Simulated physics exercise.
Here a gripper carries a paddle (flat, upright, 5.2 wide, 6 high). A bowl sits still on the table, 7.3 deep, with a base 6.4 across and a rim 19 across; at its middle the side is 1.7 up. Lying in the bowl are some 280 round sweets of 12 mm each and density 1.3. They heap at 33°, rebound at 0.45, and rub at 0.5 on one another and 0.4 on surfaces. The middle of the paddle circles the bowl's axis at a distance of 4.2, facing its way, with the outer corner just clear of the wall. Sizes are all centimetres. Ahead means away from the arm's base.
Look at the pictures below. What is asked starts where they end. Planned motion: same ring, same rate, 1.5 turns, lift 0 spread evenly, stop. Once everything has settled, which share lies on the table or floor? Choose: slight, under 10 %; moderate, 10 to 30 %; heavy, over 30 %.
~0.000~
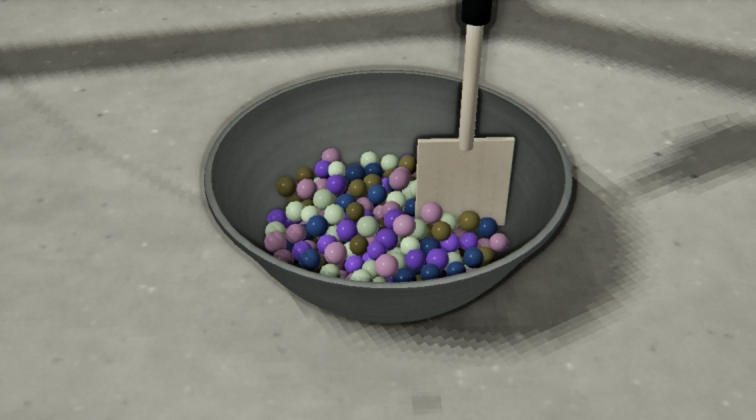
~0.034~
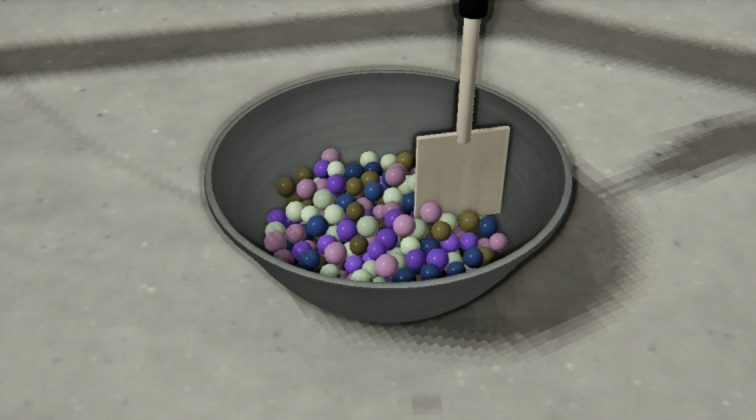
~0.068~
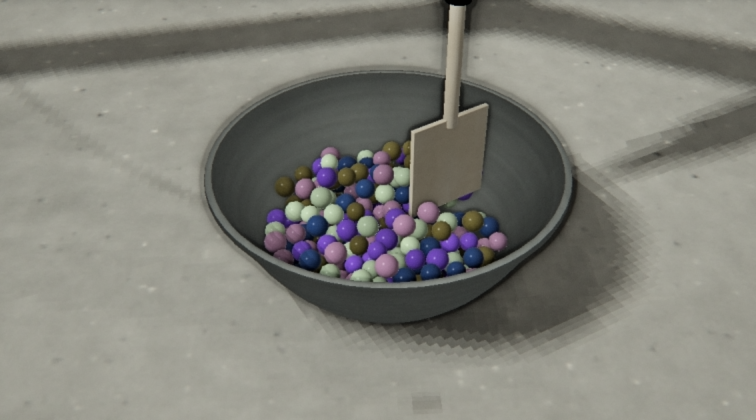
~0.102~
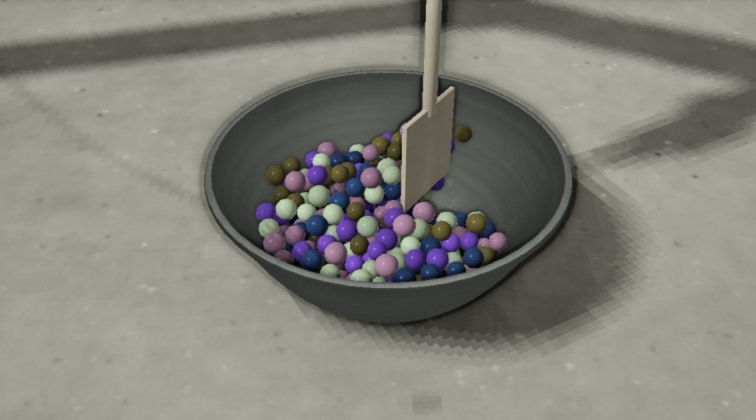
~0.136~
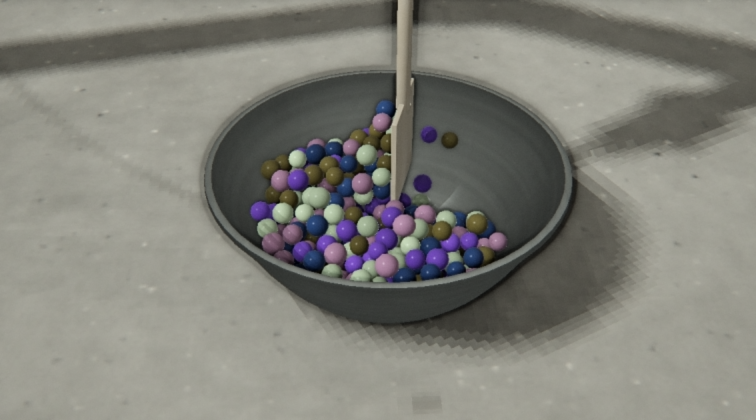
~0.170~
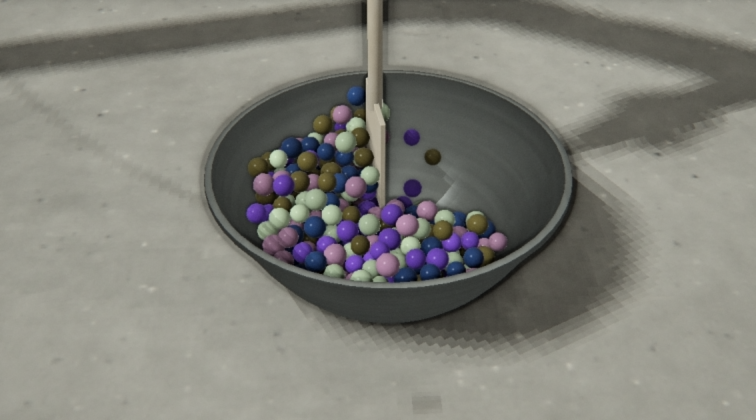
It is moderate.
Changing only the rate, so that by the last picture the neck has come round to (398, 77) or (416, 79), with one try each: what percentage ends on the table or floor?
Near 5 per cent for the first, near 0 per cent for the second.
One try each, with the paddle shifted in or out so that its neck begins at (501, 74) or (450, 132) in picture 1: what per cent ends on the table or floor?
Roughly 0 and 5 per cent.
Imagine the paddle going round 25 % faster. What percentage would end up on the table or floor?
It would come to around 25 percent.
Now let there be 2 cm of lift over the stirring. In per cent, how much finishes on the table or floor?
Around 5 %.
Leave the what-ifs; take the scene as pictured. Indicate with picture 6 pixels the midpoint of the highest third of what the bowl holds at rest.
Estimated centre: (316, 254).
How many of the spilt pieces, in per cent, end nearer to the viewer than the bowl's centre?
Near 50 in a hundred.
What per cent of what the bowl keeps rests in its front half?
It comes to near 60 percent.
After 0.44 s, 269° round, highest piece 9 above the table; 269 in the bowl, 4 on the table or floor, 7 in flight or on the tool.
After 0.70 s, 81° round, highest piece 9 above the table; 245 in the bowl, 30 on the table or floor, 5 in flight or on the tool.
After 1.03 s, 180° round, highest piece 7 above the table; 241 in the bowl, 39 on the table or floor.
After 1.73 s, 180° round, highest piece 7 above the table; 241 in the bowl, 39 on the table or floor.
In the end, 241 in the bowl, 39 on the table or floor. That is 14 % on the table or floor.
